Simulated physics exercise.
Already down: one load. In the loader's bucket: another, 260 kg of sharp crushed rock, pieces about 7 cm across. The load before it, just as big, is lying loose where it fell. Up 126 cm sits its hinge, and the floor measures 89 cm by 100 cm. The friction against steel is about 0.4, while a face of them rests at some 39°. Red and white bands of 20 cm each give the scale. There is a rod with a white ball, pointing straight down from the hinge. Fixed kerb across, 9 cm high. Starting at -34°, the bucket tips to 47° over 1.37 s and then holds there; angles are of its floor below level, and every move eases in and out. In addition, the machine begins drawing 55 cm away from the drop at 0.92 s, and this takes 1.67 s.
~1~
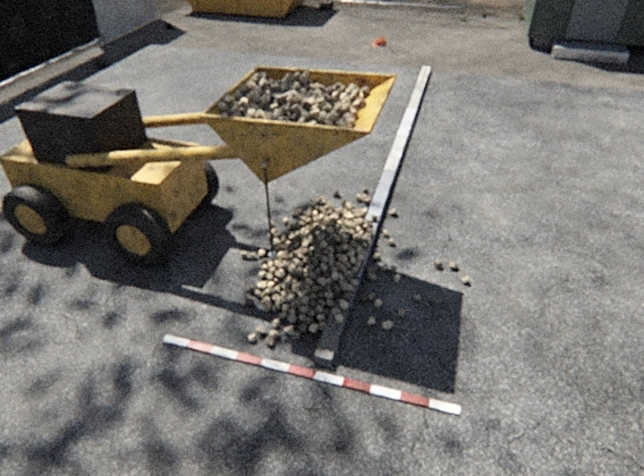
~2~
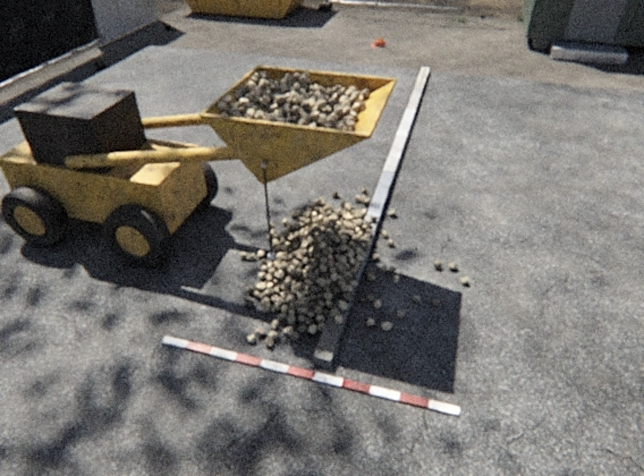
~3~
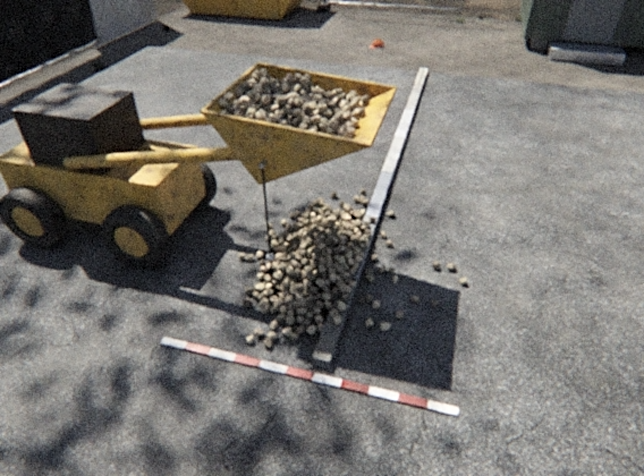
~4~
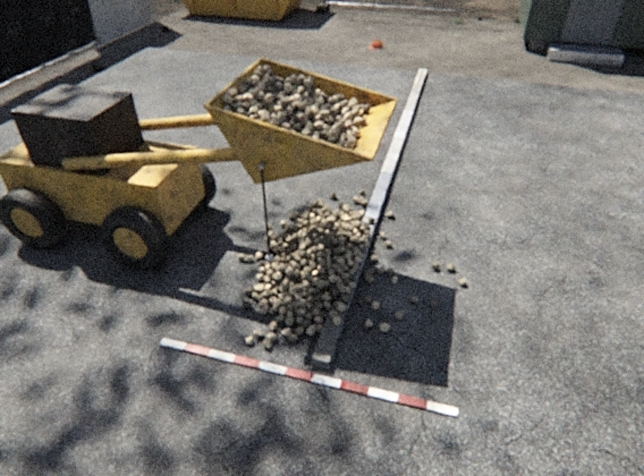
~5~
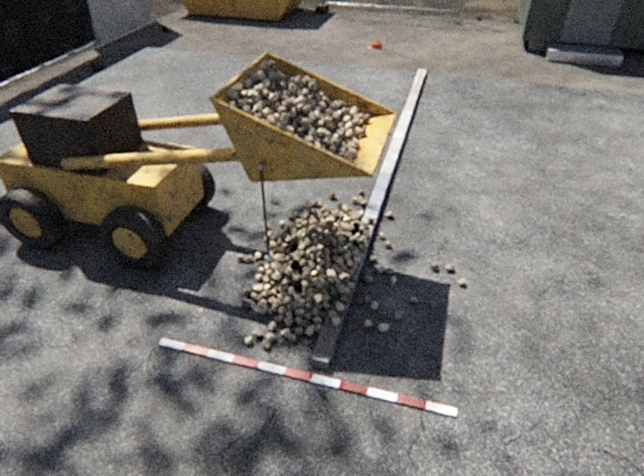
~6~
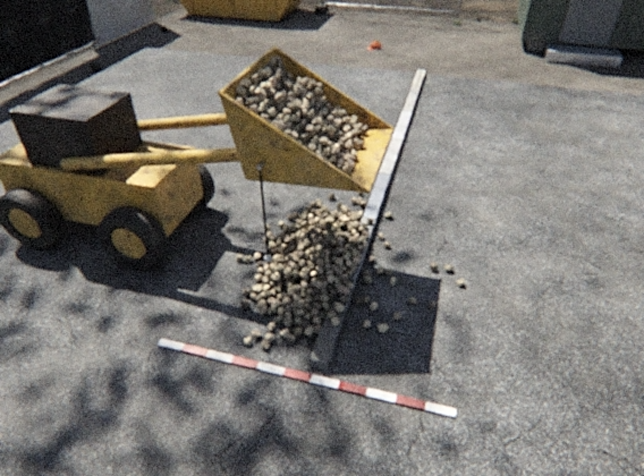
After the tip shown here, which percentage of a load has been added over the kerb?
Roughly 65 out of 100.
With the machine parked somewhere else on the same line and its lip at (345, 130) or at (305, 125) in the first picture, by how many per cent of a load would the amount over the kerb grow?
I'd expect near 40 per cent first and near 10 per cent next.
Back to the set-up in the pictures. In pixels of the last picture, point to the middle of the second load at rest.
I'd put their centre close to (373, 266).
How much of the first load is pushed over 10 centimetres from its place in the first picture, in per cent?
Near 0 per cent, I reckon.
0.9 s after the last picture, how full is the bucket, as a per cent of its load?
I'd say about 30 per cent.
Then, 0.4 s after the last picture the floor is at 35°; in per cent of one load, 100 in the bucket, 97 on this side of the kerb, 3 over the kerb; the foremost stones are at (421, 292).
Then, 0.9 s after the last picture the floor is at 47°; in per cent of one load, 29 in the bucket, 148 on this side of the kerb, 23 over the kerb; the foremost stones are at (425, 281).
Then, 2.5 s after the last picture the floor is at 47°; in per cent of one load, 0 in the bucket, 132 on this side of the kerb, 68 over the kerb; the foremost stones are at (502, 297).
Then, 4.9 s after the last picture the floor is at 47°; in per cent of one load, 0 in the bucket, 132 on this side of the kerb, 68 over the kerb; the foremost stones are at (502, 297). Net gain over the kerb, 65.
